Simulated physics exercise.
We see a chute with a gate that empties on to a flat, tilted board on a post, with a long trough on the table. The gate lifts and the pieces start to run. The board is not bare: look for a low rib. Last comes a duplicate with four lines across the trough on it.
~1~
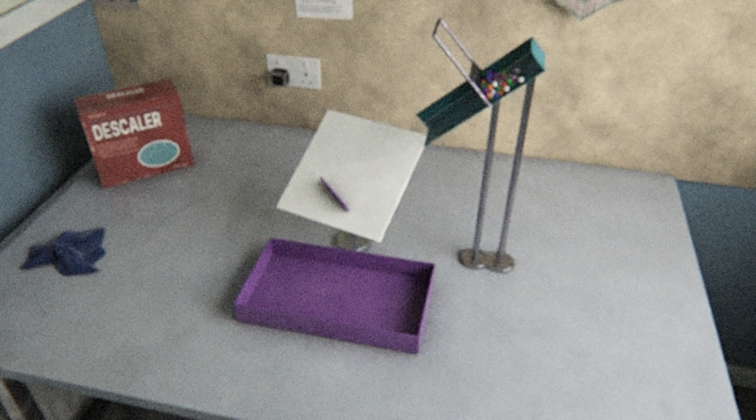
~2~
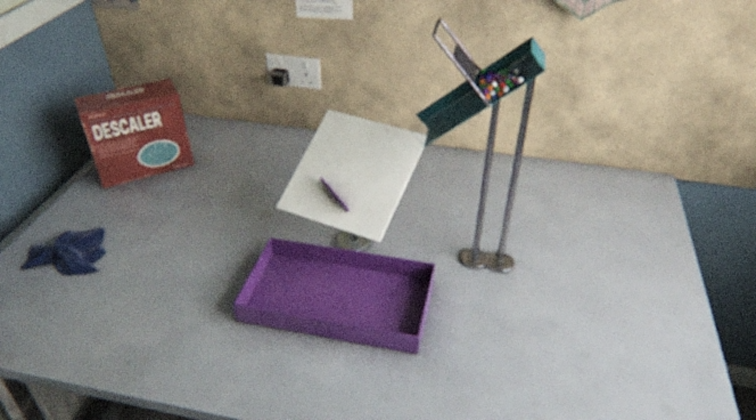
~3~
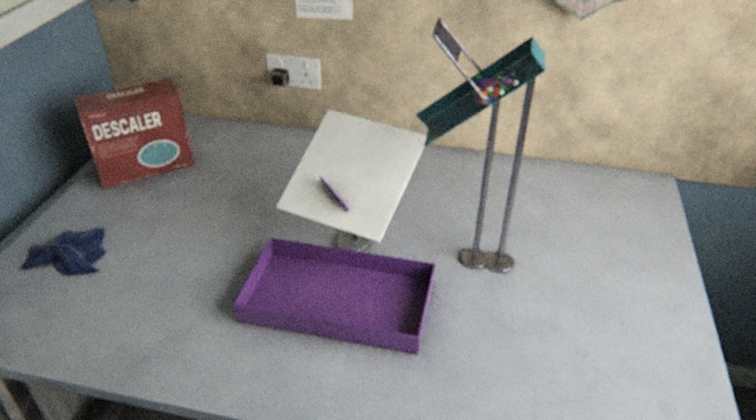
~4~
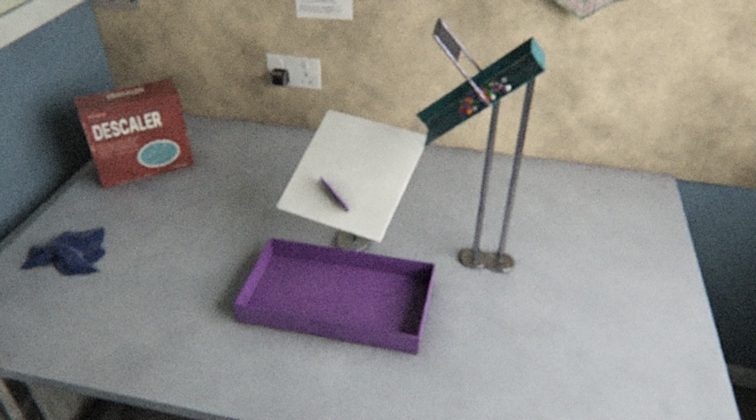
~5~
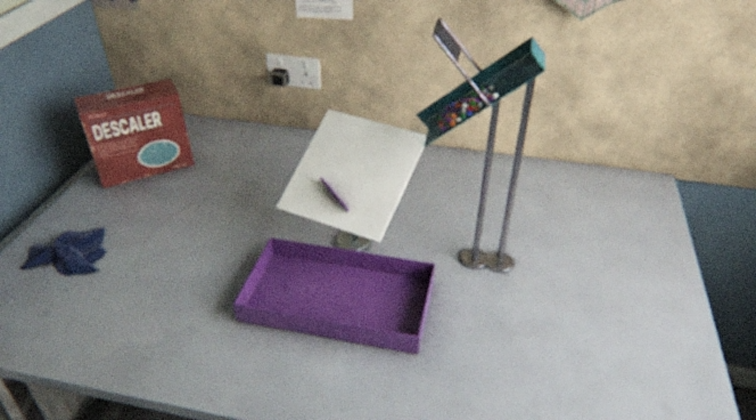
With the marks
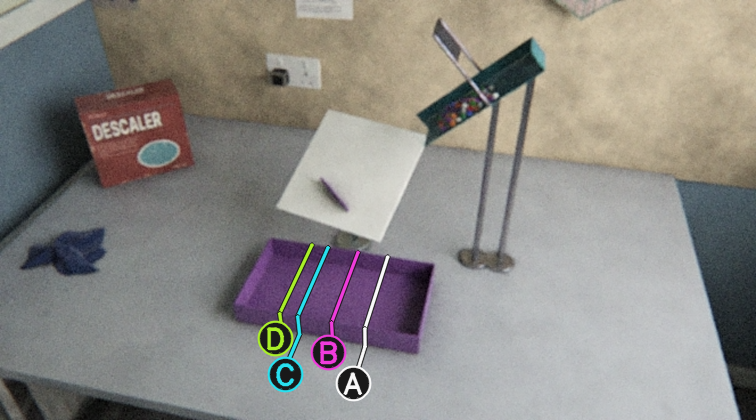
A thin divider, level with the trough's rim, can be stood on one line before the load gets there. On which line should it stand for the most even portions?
Use line B.
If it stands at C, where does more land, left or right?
More lands on the right.
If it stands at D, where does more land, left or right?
More lands on the right.
On the marked copy, line A crosses the front rim at (365, 327); line B crosses the front rim at (331, 321); line C crosses the front rim at (298, 315); line D crosses the front rim at (280, 312).
For line A, of what is caught, nearly all on the left of the divider, a small part on the right.
For line B, of what is caught, about half on the left of the divider, about half on the right.
For line C, of what is caught, about a quarter on the left of the divider, most on the right.
For line D, of what is caught, a small part on the left of the divider, most on the right.
